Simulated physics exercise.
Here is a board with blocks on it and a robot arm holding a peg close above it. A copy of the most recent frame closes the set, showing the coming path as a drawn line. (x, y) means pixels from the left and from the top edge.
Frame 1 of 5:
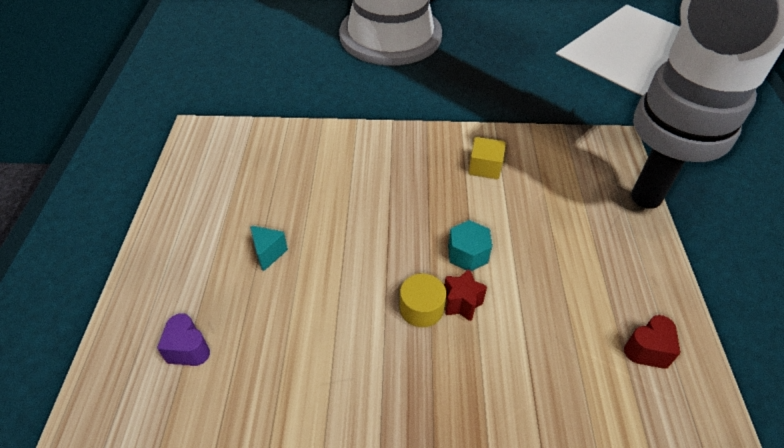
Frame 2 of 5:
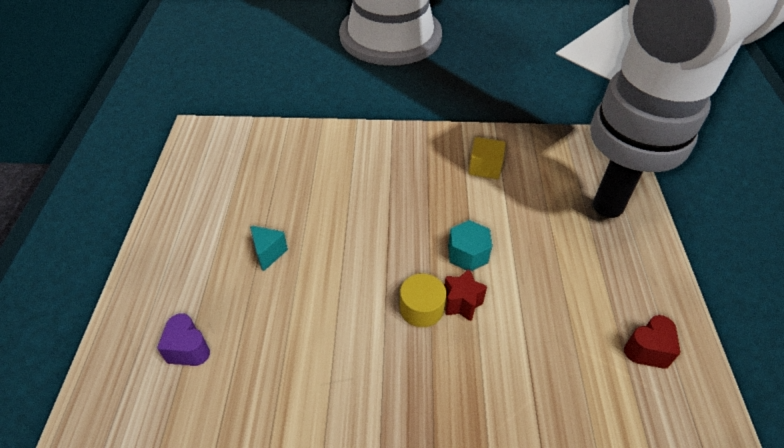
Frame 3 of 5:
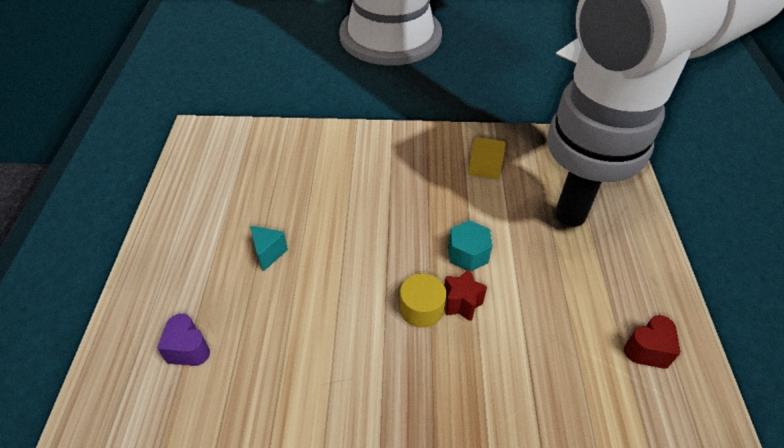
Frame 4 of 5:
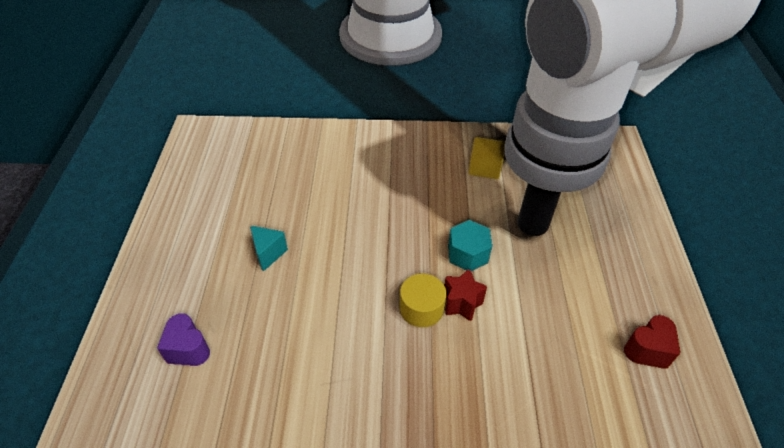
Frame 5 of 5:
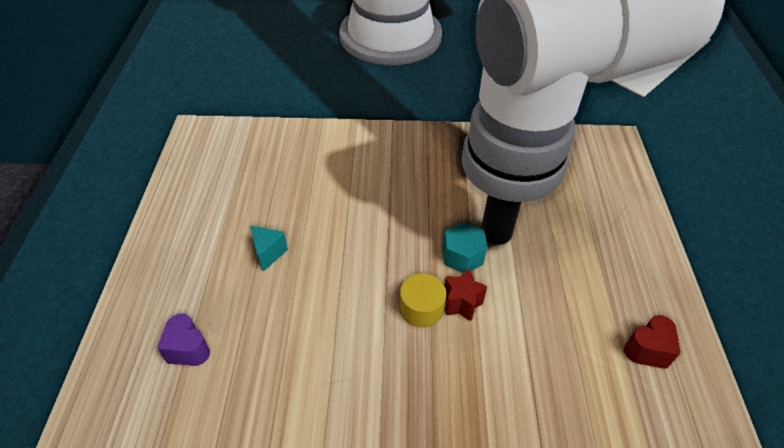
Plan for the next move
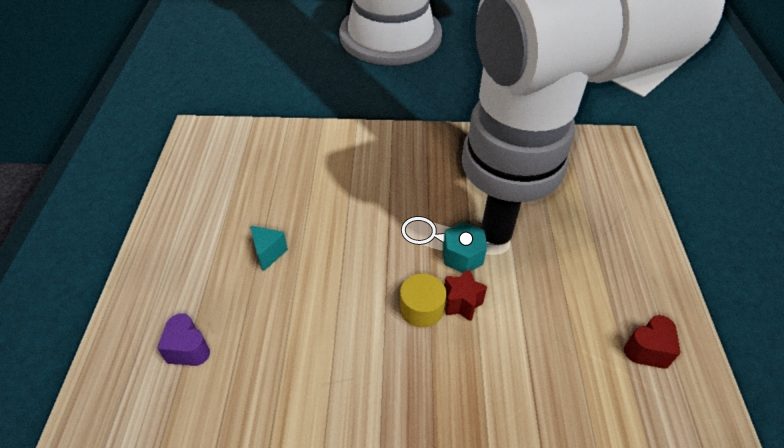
Robot arm sweeping a black peg leftward over a wooden board of coloured blocks, then nudging the turquoise hexagon slightly left.
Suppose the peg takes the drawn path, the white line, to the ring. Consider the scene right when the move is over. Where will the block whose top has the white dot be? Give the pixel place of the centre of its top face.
Somewhere near (435, 248).
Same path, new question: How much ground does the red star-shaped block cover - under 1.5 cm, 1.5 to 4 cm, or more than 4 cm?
The move is short, under 1.5 cm.
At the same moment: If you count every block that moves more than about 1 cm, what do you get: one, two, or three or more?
The way I see it, the answer is one.
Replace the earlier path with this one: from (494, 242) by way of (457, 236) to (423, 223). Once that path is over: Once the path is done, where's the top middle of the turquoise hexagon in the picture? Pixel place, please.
The spot you're after is about (442, 244) in the image.
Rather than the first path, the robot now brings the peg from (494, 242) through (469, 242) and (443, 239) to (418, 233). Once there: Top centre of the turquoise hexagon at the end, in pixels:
I expect it at (432, 249).
Path on the board, from (494, 242) via (468, 242) and (443, 238), ending at (419, 230); the dot is on the turquoise hexagon.
The first path, step by step. Halfway along, peg at (456, 233); turquoise hexagon at (440, 247), turned 50° anticlockwise.
At the end, peg at (419, 222); red star-shaped block in place; turquoise hexagon at (435, 248), turned 65° anticlockwise.
